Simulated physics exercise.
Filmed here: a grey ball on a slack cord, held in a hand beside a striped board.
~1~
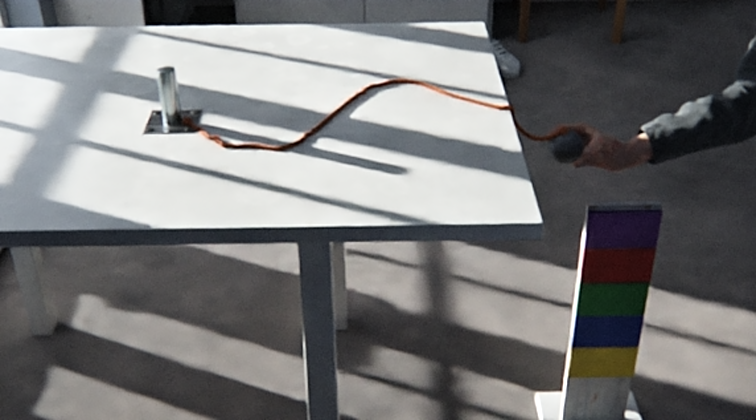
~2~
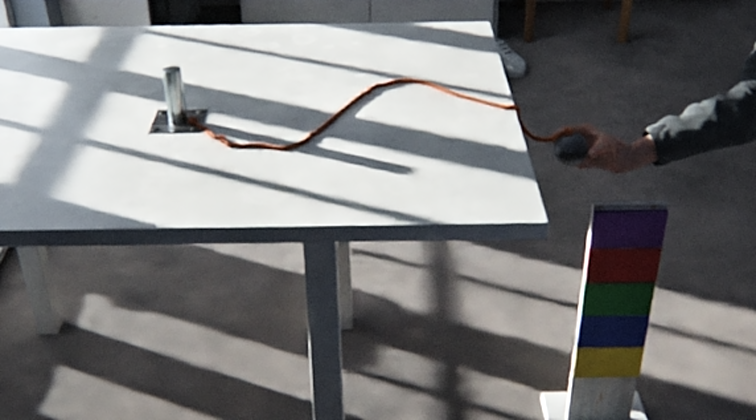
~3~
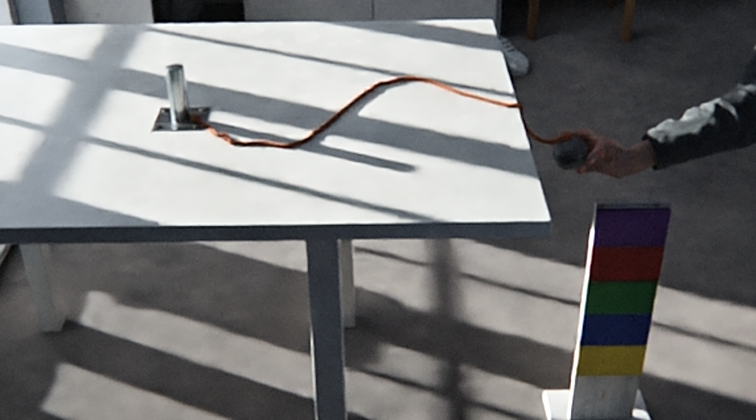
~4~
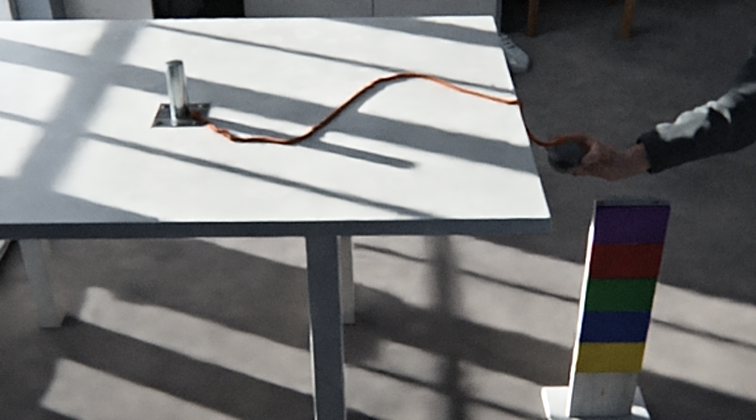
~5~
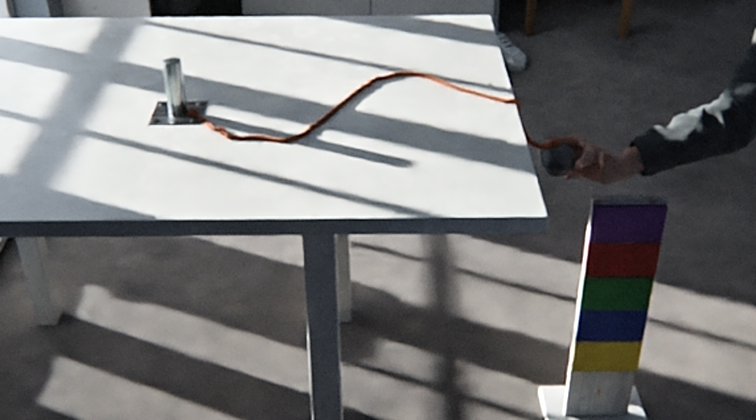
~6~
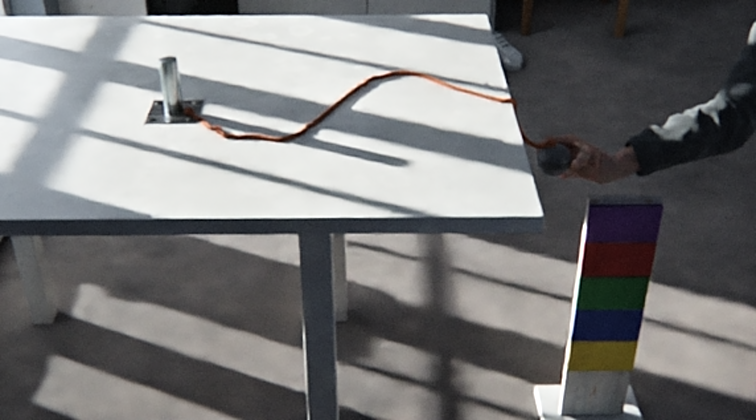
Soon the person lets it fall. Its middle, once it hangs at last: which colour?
Colour: Green.
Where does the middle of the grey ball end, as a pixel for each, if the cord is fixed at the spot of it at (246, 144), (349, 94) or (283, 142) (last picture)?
Try 1: (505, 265); try 2: (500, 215); try 3: (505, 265).
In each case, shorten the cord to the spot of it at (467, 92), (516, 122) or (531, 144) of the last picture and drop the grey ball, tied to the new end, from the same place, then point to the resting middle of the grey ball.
Roughly (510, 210), (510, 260), (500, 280).
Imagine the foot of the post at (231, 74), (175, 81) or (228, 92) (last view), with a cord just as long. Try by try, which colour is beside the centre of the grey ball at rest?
Taking them in turn: Blue; green; blue.
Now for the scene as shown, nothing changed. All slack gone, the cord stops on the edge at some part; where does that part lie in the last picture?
It sits at about (392, 74).
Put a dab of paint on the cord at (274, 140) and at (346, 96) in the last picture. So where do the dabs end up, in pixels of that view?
Around (315, 110), then around (436, 110).
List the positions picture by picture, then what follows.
Grey ball (566, 147); purple (623, 231); red (618, 267); green (613, 300); blue (608, 333); yellow (603, 363), in the first picture.
Grey ball (571, 149); cord through (216, 138) (299, 144) (350, 104) (408, 81) (488, 104), in the second picture.
Grey ball (570, 154), in the third picture.
Grey ball (564, 157); cord through (219, 132) (302, 138) (353, 98) (411, 75) (491, 98), in the fourth picture.
Grey ball (558, 160), in the fifth picture.
Grey ball (554, 160); cord through (212, 129) (295, 136) (346, 96) (405, 73) (484, 97), in the sixth picture.
Soon after, ball near (473, 299); level with green.
Then, ball near (516, 304); level with green.
At rest, ball near (501, 303); level with green. The green one.
